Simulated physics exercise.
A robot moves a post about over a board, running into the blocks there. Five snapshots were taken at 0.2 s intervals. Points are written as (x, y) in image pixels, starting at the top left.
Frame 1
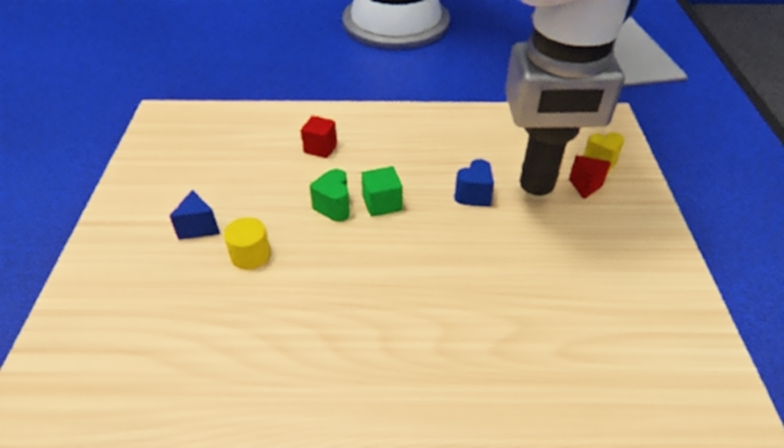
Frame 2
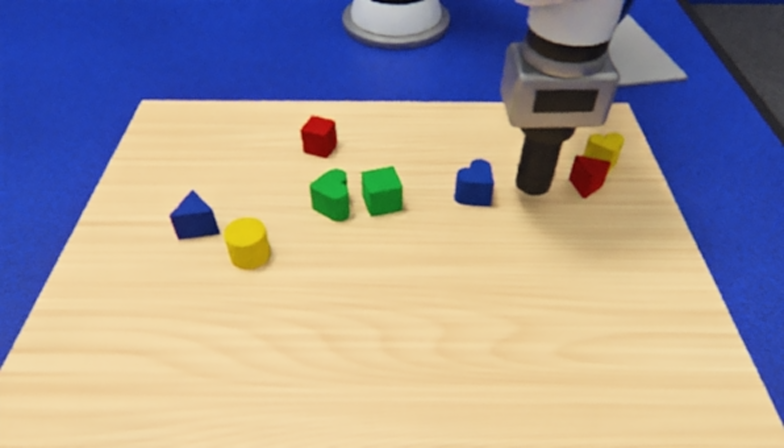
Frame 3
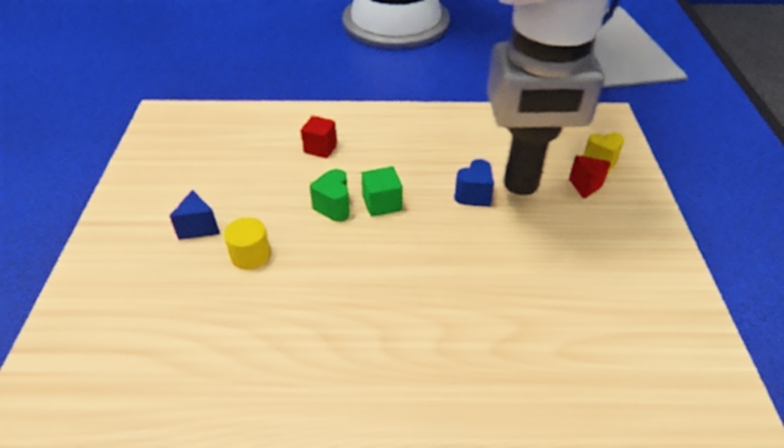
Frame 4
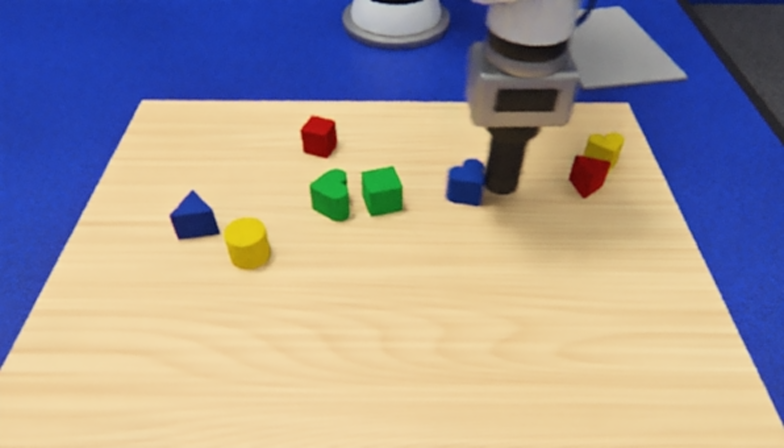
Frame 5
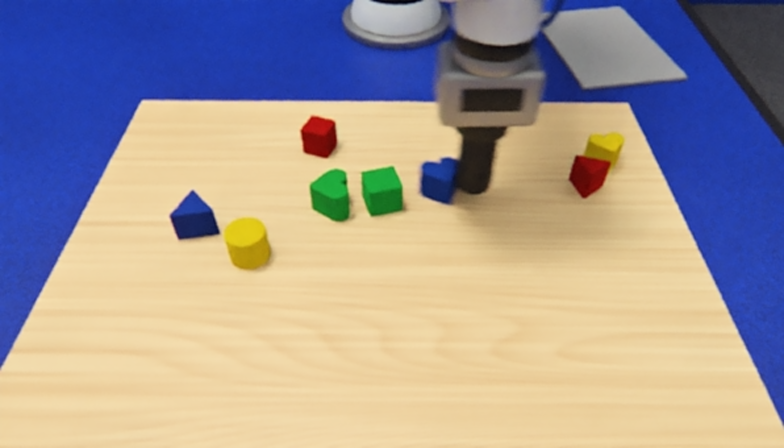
A grey and white robot arm holding a dark post moves over a pale wooden board on a blue surface, seen from above at an angle by a still camera. A red cube, green heart, green block, blue triangle and yellow cylinder sit to the left, with a yellow heart and red block at right. The post slides left, meets the blue heart and pushes it toward the green block, turning it slightly.
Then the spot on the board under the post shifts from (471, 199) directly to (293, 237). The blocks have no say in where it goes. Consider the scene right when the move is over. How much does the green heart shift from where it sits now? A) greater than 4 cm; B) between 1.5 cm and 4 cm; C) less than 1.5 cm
Correct choice: B.
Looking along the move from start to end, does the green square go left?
It seems not.
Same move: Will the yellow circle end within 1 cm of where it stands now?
Yes, that is what happens.
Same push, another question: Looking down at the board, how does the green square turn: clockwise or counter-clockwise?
With the clock.
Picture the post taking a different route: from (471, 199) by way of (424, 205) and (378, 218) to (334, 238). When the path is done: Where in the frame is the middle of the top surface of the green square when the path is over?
The middle of the upper face of the green square will lie at about (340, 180) in the picture.
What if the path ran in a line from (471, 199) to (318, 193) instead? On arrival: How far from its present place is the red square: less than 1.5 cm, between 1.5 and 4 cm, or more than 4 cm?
The displacement of the red square is below 1.5 cm.
On the path given first. One third of the way, post (415, 197); green square (376, 178); blue heart (408, 165), turned 45° clockwise.
Two thirds of the way, post (353, 210); green heart (314, 179), turned 20° anticlockwise; green square (349, 175), turned 85° clockwise; blue heart (407, 165), turned 45° clockwise.
At the end, post (291, 223); yellow circle in place; green heart (314, 179), turned 20° anticlockwise; green square (349, 175), turned 85° clockwise; blue heart (407, 165), turned 45° clockwise.
